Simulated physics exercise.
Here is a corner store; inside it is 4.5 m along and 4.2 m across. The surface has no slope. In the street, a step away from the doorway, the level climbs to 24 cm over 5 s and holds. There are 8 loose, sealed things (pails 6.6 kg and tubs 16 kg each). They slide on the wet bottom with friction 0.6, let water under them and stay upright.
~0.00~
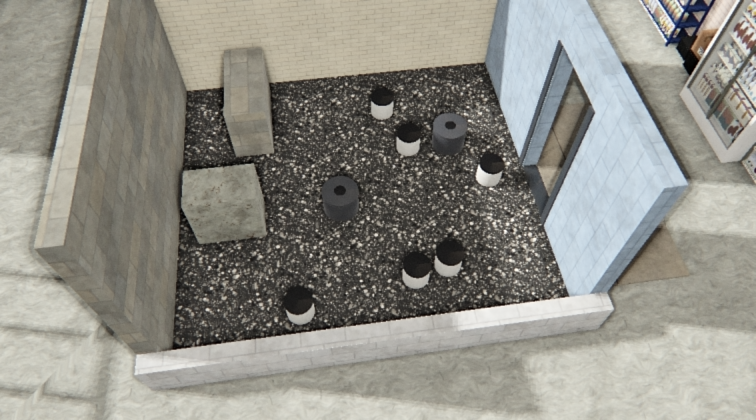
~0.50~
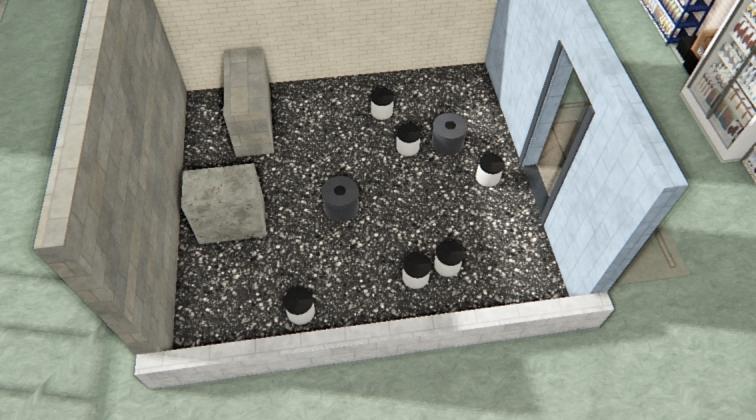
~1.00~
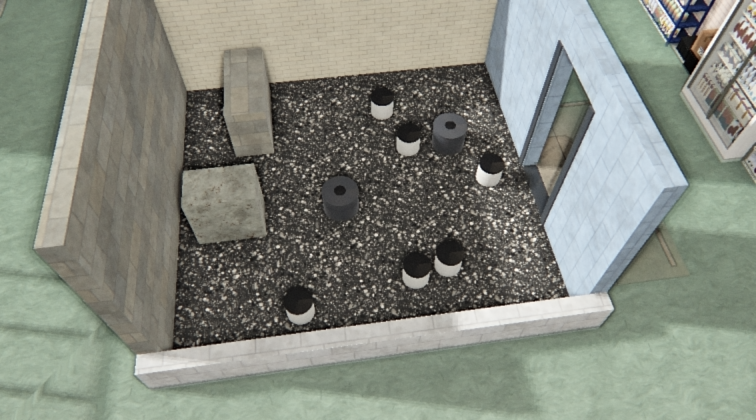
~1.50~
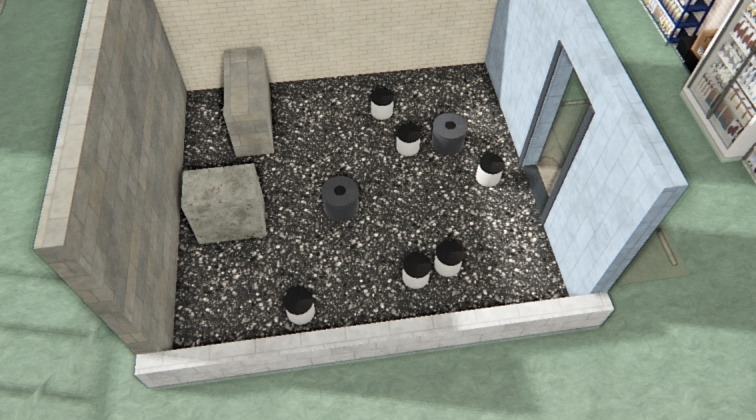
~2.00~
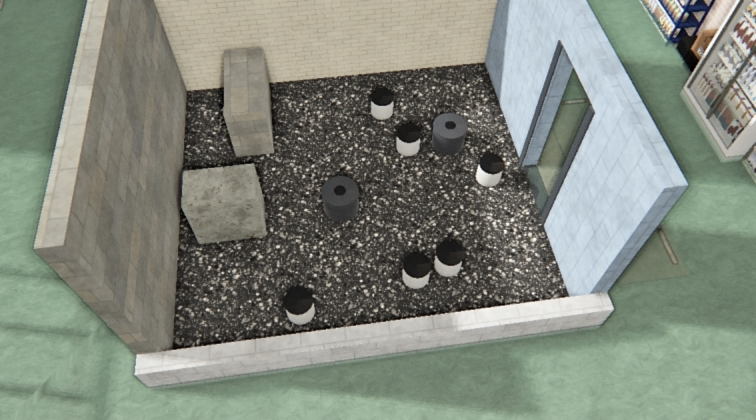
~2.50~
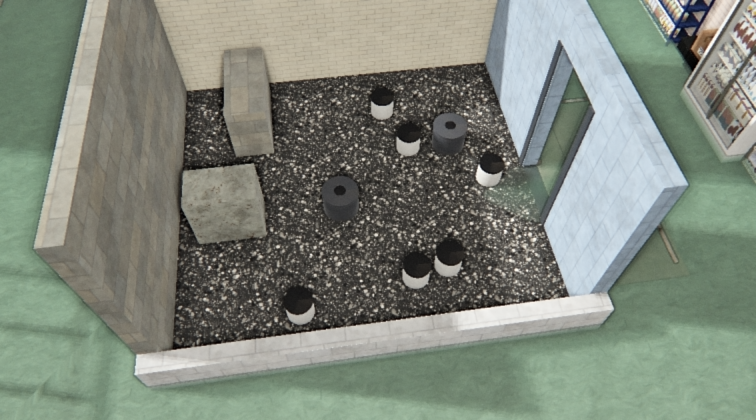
In a small store, water appears at the doorway while the pails and tubs stay still.
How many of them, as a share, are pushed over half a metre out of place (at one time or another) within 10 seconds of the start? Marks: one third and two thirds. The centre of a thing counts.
Share: Not even a third.
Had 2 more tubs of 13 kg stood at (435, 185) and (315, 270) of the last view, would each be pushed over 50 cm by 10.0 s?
In that order: More, over.
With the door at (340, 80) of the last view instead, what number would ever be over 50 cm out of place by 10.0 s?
In that case 2 of them.
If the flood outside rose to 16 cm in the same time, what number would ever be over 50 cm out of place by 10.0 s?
Then 1.
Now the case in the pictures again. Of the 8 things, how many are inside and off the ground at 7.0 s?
0 of them.
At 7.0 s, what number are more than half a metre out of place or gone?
By then 1.
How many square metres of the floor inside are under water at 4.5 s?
About 5.5 m2.
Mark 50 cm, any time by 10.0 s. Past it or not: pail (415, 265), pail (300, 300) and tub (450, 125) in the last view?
In turn: Short of it, less, less.
After 3.5 s 0 of 8 are over 50 cm from their spots; 0 afloat.
After 4.5 s 0 of 8 are over 50 cm from their spots; 0 afloat.
After 7.0 s 1 of 8 are over 50 cm from their spots; 0 afloat.
After 10.0 s 1 of 8 are over 50 cm from their spots, and 1 have been at some point; 1 afloat.
